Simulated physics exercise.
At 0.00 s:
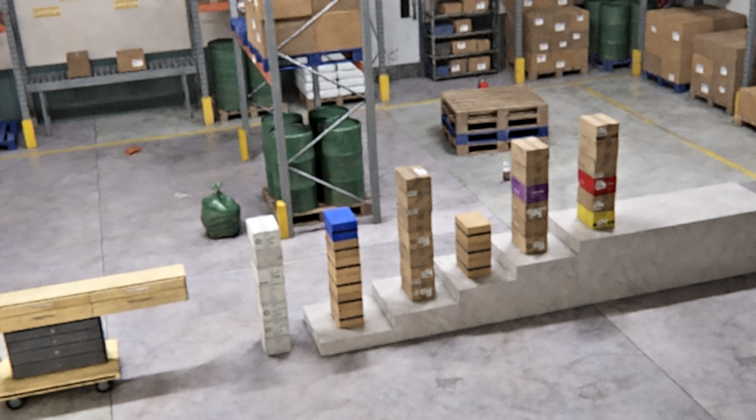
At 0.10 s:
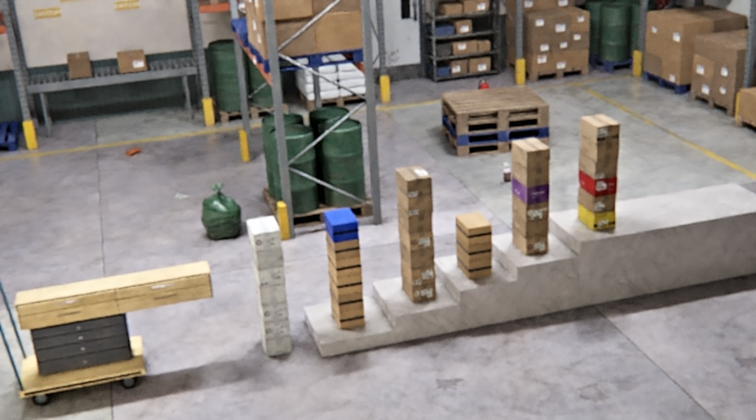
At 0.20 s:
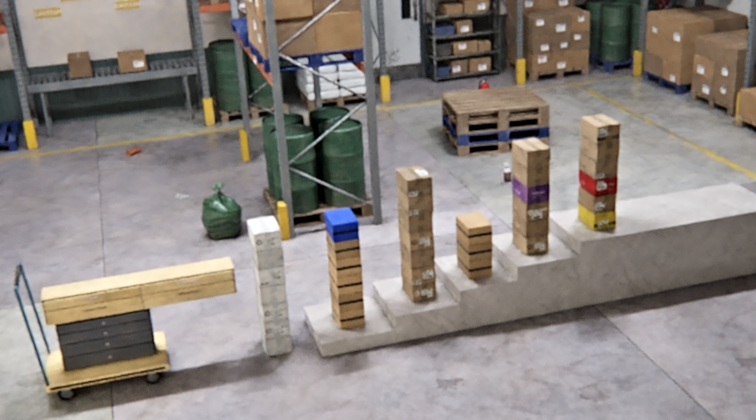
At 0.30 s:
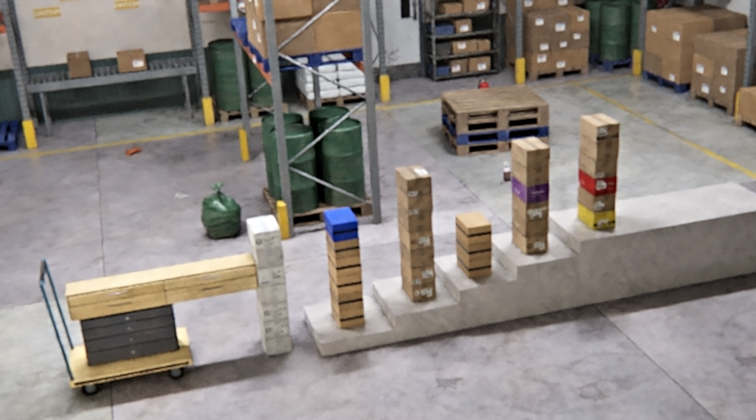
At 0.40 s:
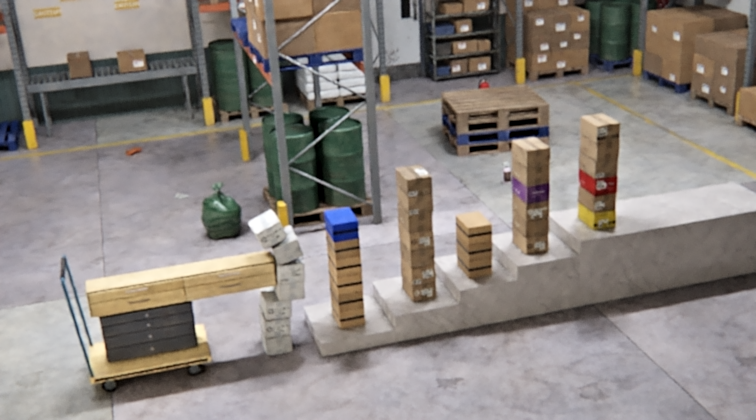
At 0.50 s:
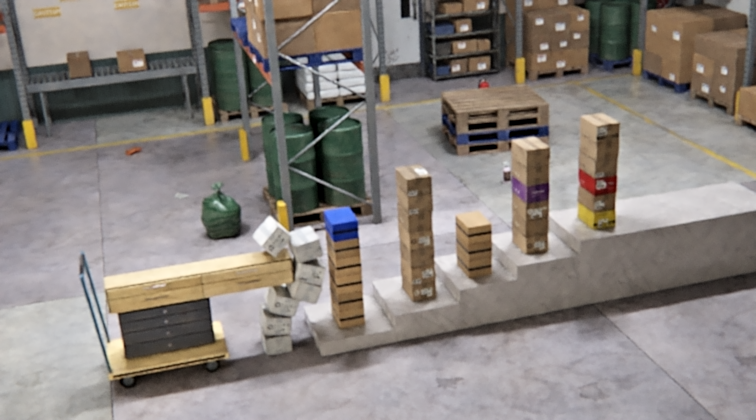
A trolley carrying a long wooden case rolled right across a warehouse floor until the case's overhanging end struck the pale stack of boxes, knocking its upper part askew toward the blue-topped pile beside it.
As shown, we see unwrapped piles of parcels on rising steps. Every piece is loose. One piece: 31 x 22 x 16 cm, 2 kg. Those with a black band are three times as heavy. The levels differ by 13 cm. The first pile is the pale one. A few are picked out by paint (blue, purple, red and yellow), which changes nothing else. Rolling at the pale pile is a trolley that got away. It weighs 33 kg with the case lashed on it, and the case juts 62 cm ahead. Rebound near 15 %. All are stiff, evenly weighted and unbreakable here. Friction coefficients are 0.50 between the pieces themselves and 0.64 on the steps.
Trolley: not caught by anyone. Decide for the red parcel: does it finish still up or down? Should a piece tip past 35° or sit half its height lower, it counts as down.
It finishes still up.
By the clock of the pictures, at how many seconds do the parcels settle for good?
At roughly 3.5 seconds.
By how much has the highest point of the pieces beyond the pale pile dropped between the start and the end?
About 0 cm lower.
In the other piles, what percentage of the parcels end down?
45 per cent.
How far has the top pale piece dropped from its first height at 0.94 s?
I'd put it at close to 10 cm below where it started.
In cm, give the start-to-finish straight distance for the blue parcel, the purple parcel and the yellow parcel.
Net displacement, roughly: Blue ~ 80 cm, purple ~ 0 cm, yellow ~ 0 cm.
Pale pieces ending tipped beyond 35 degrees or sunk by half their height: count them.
That happens to 5 of them.
By 0.94 s, 5 of the pale pile down; none of the 28 other parcels down, 6 disturbed; red parcel unmoved; blue parcel tilted 19°.
By 1.50 s, 5 of the pale pile down; 10 of the 28 other parcels down; red parcel unmoved; blue parcel tilted 26°, 22 cm lower.
When it is over (3.8 s), 5 of the pale pile down; 12 of the 28 other parcels down; red parcel unmoved; blue parcel tilted 54°, 30 cm lower; purple parcel moved 26 mm. In pixels of the last frame, middles, red parcel near (598, 180), blue parcel near (431, 242).
